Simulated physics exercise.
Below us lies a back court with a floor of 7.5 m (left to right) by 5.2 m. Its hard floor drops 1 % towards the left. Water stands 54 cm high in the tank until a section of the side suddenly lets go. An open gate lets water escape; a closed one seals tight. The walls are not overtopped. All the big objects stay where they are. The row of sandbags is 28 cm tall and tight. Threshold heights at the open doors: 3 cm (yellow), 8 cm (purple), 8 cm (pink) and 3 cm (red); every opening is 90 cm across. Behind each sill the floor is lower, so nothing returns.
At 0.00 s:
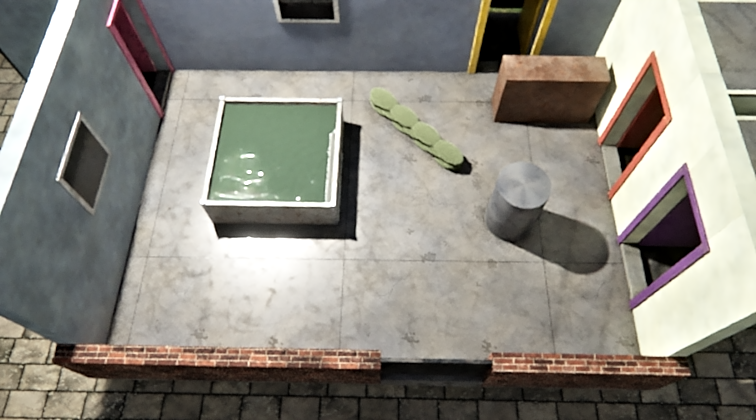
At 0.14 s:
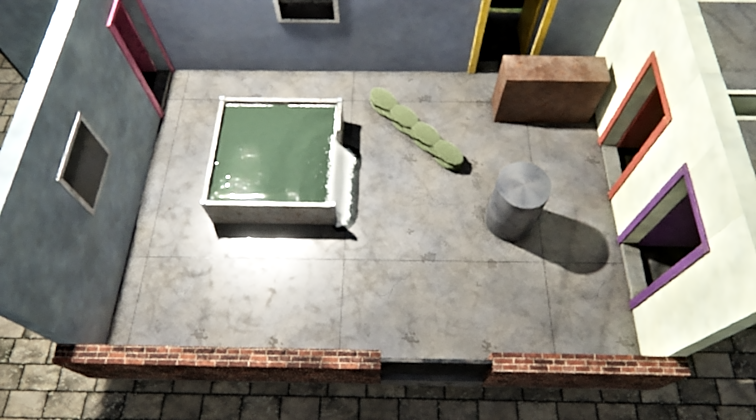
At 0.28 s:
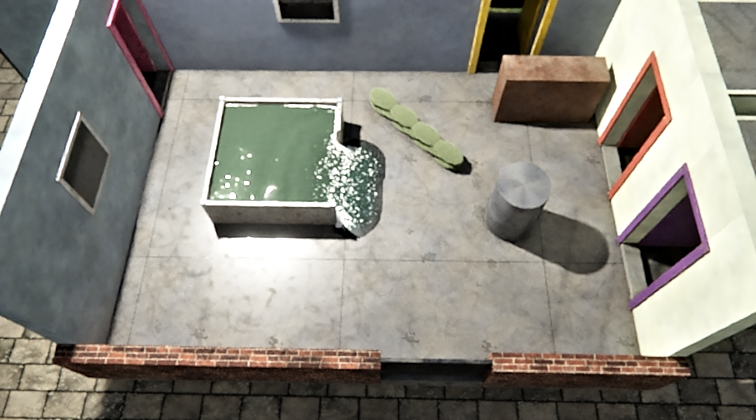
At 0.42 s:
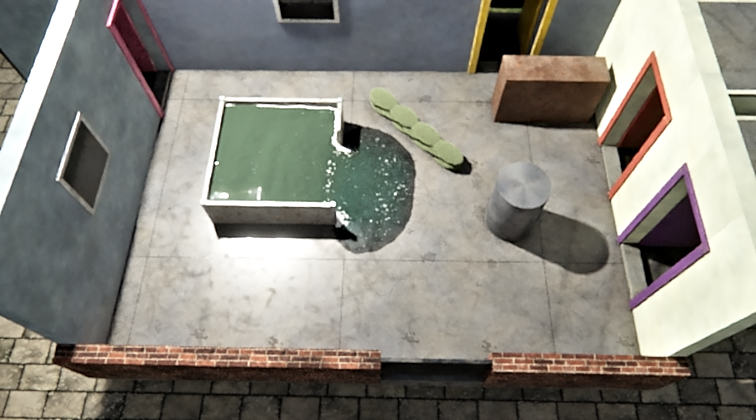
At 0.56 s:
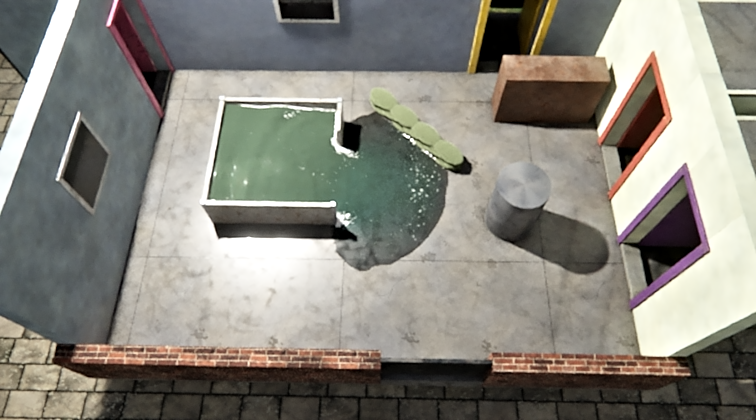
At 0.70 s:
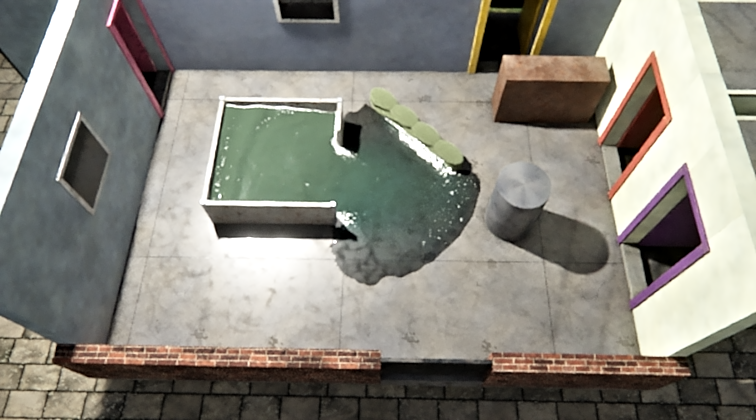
In a walled courtyard, green water sat in a square tank until it poured out through the right side, spreading across the grey floor past a low green barrier's edge and close to a metal cylinder.
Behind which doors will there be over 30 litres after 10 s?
The water let in: At the yellow door it keeps below the limit; at the purple door it stays under the limit; at the pink door it stays under the limit; at the red door it passes the limit.
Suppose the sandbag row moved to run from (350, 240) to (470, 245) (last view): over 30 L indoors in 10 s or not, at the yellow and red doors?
Then: Yellow over, red past it.
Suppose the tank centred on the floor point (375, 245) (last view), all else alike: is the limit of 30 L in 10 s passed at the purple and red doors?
Against that limit: Purple over, red above.
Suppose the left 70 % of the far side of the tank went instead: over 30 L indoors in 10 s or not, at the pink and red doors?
Then: Pink over, red not over.
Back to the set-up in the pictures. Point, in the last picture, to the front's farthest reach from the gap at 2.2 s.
Around (629, 328).
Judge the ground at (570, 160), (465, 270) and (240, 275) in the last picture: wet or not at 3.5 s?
In turn: Flooded, under water, not reached.
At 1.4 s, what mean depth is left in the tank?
About 34 cm.
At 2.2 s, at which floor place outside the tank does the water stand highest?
At about (480, 213).
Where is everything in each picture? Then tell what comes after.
Still water, 54 cm deep, in the tank at (276, 152), in the first frame.
The front is at (346, 225), 0.7 m from the gap at (336, 180); 0.3 m2 of floor is under water; 54 cm left at the back of the tank, in the second frame.
Water pours out at (336, 181) and has run 0.9 m, to (365, 228); typically 9 cm deep outside, 54 cm at the tank's back, in the third frame.
Water pours out at (336, 181) and has run 1.3 m, to (408, 160); typically 7 cm deep outside, 54 cm at the tank's back, in the fourth frame.
Water pours out at (336, 181) and has run 1.7 m, to (441, 167); typically 6 cm deep outside, 54 cm at the tank's back, in the fifth frame.
The front is at (475, 186), 2.2 m from the gap at (336, 181); 3.9 m2 of floor is under water; 48 cm left at the back of the tank, in the sixth frame.
After 1.4 s water covers 20 % of the floor and is deepest (34 cm) near (480, 213); yellow door not reached, purple door not reached, pink door not reached, red door not reached.
After 2.2 s water covers 40 % of the floor and is deepest (31 cm) near (480, 213); yellow door not reached, purple door not reached, pink door not reached, red door 5 cm at the sill, 13 L in.
After 3.5 s water covers 45 % of the floor and is deepest (25 cm) near (610, 366); yellow door not reached, purple door 9 cm at the sill, 0 L in, pink door not reached, red door 9 cm at the sill, 44 L in.
After 6.0 s water covers 75 % of the floor and is deepest (14 cm) near (497, 137); yellow door 1 cm at the sill, 0 L in, purple door 8 cm at the sill, 5 L in, pink door 6 cm at the sill, 0 L in, red door 8 cm at the sill, 89 L in.
After 10.0 s water covers 95 % of the floor and is deepest (12 cm) near (164, 108); yellow door 5 cm at the sill, 1 L in, purple door 4 cm at the sill, 6 L in, pink door 11 cm at the sill, 0 L in, red door 7 cm at the sill, 140 L in.
